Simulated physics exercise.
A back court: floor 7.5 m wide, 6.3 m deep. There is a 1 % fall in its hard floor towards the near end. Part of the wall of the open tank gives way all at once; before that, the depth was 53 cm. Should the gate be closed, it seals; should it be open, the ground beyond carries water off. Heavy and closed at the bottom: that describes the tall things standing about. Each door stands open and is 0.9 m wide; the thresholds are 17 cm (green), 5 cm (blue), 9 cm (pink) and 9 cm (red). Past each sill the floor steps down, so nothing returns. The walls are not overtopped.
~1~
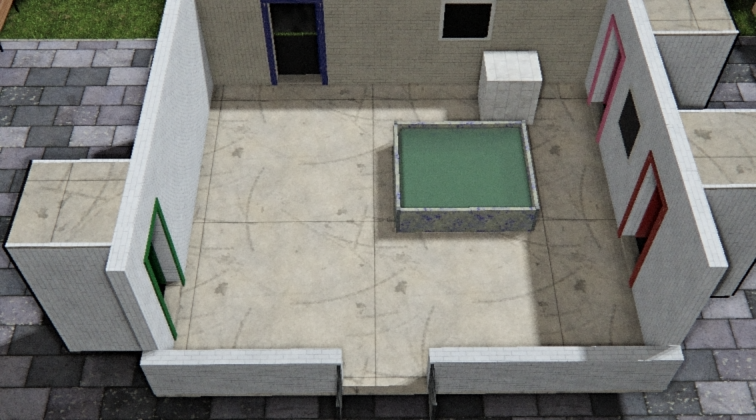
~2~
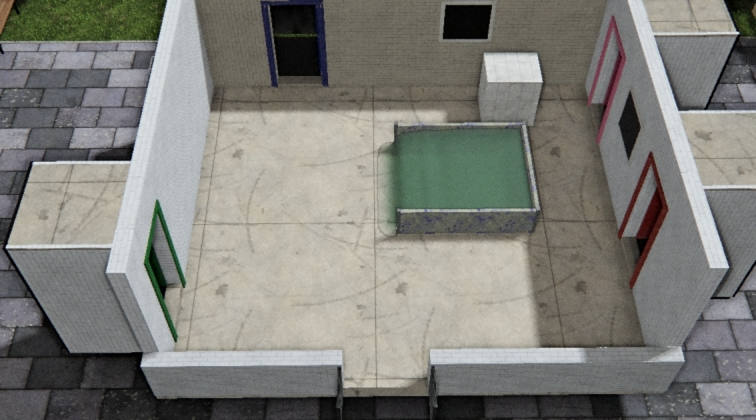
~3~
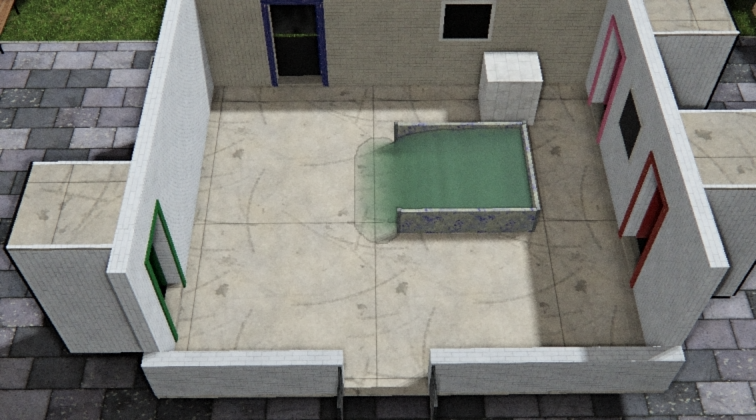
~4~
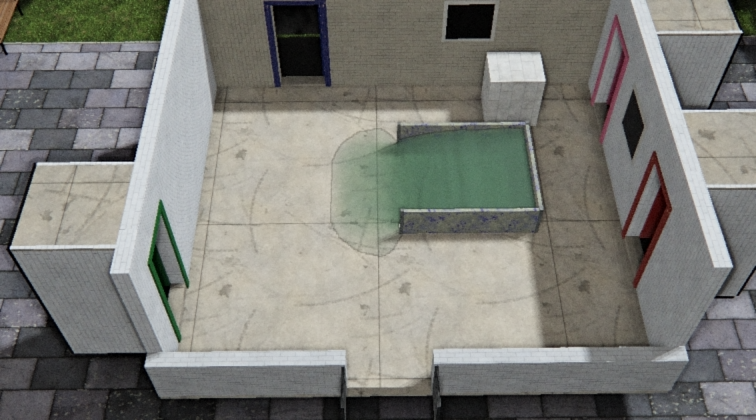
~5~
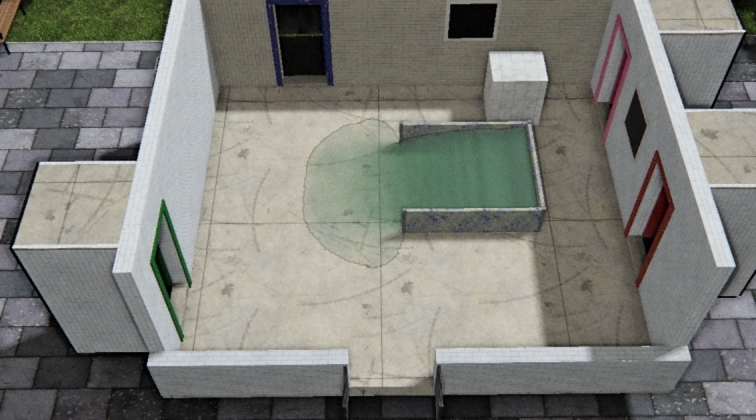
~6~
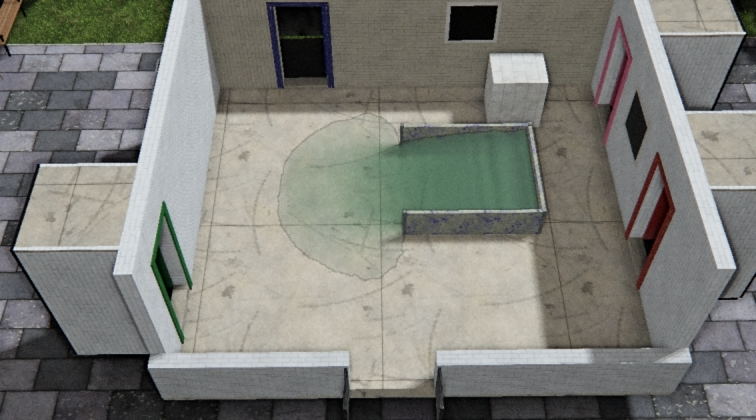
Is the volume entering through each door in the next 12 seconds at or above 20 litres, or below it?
At the green door the water let in will remain short of the limit; at the blue door the water let in will surpass the limit; at the pink door the water let in will remain short of the limit; at the red door the water let in will remain short of the limit.
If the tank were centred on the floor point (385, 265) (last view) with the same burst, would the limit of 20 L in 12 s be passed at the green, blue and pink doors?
Checking the limit: Green is beyond it, blue is beyond it and pink is within it.
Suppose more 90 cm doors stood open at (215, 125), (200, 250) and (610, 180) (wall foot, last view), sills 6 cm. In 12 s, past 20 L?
Result in order - more than that, more than that, not enough.
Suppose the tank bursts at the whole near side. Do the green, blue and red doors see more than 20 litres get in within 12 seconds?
So green ends up short of it, blue short of it, red short of it.
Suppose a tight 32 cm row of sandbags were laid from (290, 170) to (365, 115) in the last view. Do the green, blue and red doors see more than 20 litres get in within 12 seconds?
Green within the limit, blue within the limit, red within the limit.
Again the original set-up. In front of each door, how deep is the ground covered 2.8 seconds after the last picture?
Depths: Green door 14 cm, blue door 9 cm, pink door 0 cm, red door 0 cm.
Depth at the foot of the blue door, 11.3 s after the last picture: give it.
Roughly 1.5 centimetres.
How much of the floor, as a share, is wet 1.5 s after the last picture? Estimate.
About 40 per cent.
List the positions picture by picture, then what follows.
In the first picture, still water, 53 cm deep, in the open tank at (463, 167).
In the second picture, the front is at (386, 147), 1.0 m from the gap at (399, 181); 0.5 m2 of floor is under water; 53 cm left at the back of the open tank.
In the third picture, water pours out at (399, 182) and has run 1.2 m, to (371, 237); typically 10 cm deep outside, 53 cm at the open tank's back.
In the fourth picture, the front is at (346, 238), 1.5 m from the gap at (402, 183); 2.7 m2 of floor is under water; 53 cm left at the back of the open tank.
In the fifth picture, the front is at (315, 229), 1.8 m from the gap at (404, 183); 4.2 m2 of floor is under water; 53 cm left at the back of the open tank.
In the sixth picture, the front is at (285, 220), 2.2 m from the gap at (405, 185); 5.7 m2 of floor is under water; 52 cm left at the back of the open tank.
Then, 0.7 s after the last picture water covers 30 % of the floor and is deepest (24 cm) near (205, 195); green door not reached, blue door not reached, pink door not reached, red door not reached.
Then, 1.5 s after the last picture water covers 40 % of the floor and is deepest (27 cm) near (213, 210); green door 11 cm at the sill, 0 L in, blue door 7 cm at the sill, 0 L in, pink door not reached, red door not reached.
Then, 2.8 s after the last picture water covers 45 % of the floor and is deepest (32 cm) near (178, 376); green door 14 cm at the sill, 0 L in, blue door 9 cm at the sill, 3 L in, pink door not reached, red door not reached.
Then, 6.3 s after the last picture water covers 85 % of the floor and is deepest (14 cm) near (183, 345); green door 13 cm at the sill, 1 L in, blue door 5 cm at the sill, 34 L in, pink door not reached, red door not reached.
Then, 11.3 s after the last picture water covers 100 % of the floor and is deepest (11 cm) near (571, 372); green door 7 cm at the sill, 1 L in, blue door 1 cm at the sill, 34 L in, pink door 4 cm at the sill, 0 L in, red door 7 cm at the sill, 0 L in.
